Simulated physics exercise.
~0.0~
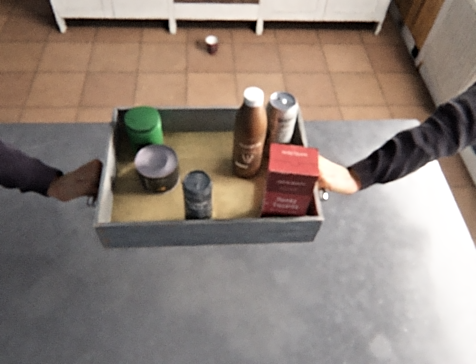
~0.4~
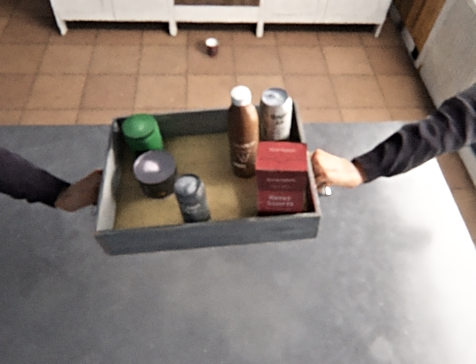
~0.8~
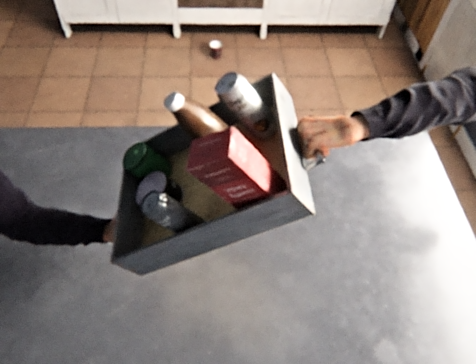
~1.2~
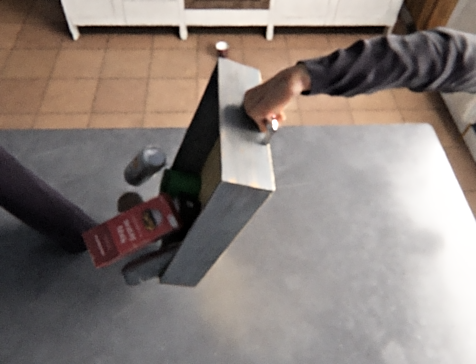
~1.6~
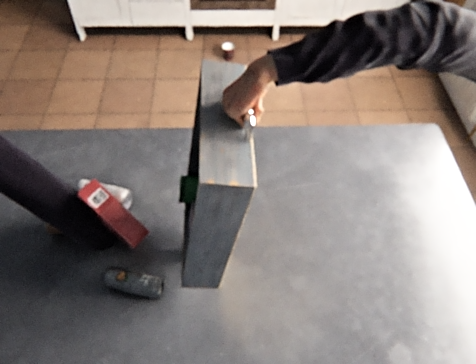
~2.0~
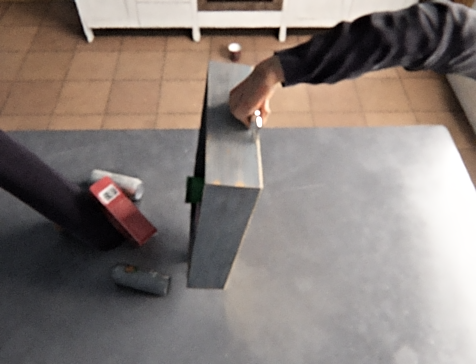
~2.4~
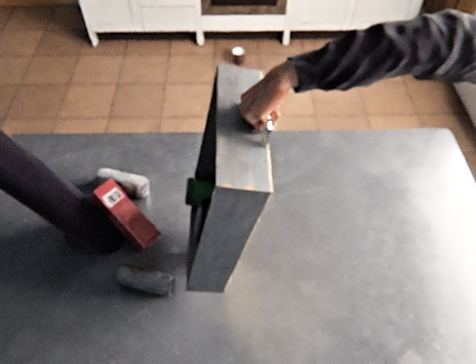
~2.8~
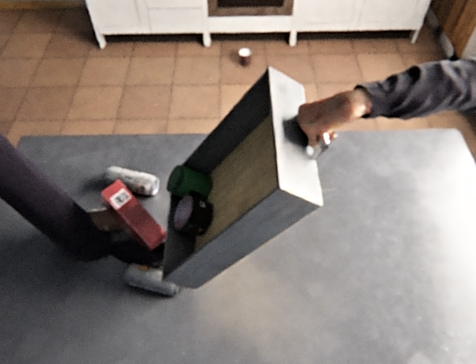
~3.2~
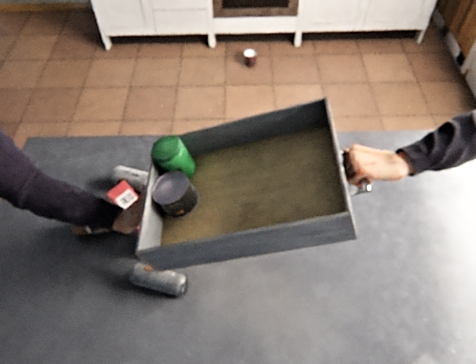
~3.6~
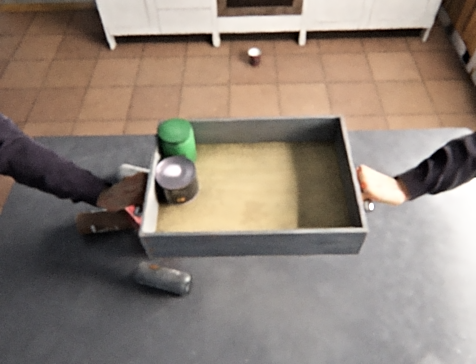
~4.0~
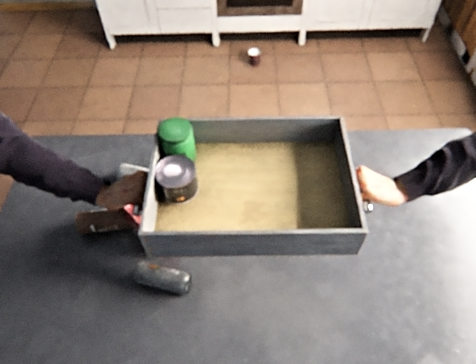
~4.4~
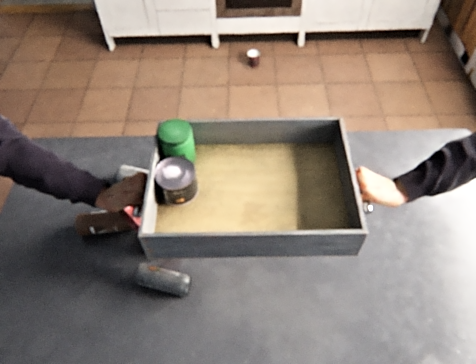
In the video, two hands hold a crate of six mixed items above a grey surface and tip it steeply left, spilling the white can, brown bottle, red carton and grey can, then level it with the green jar and black tub still inside, upright at the left end.
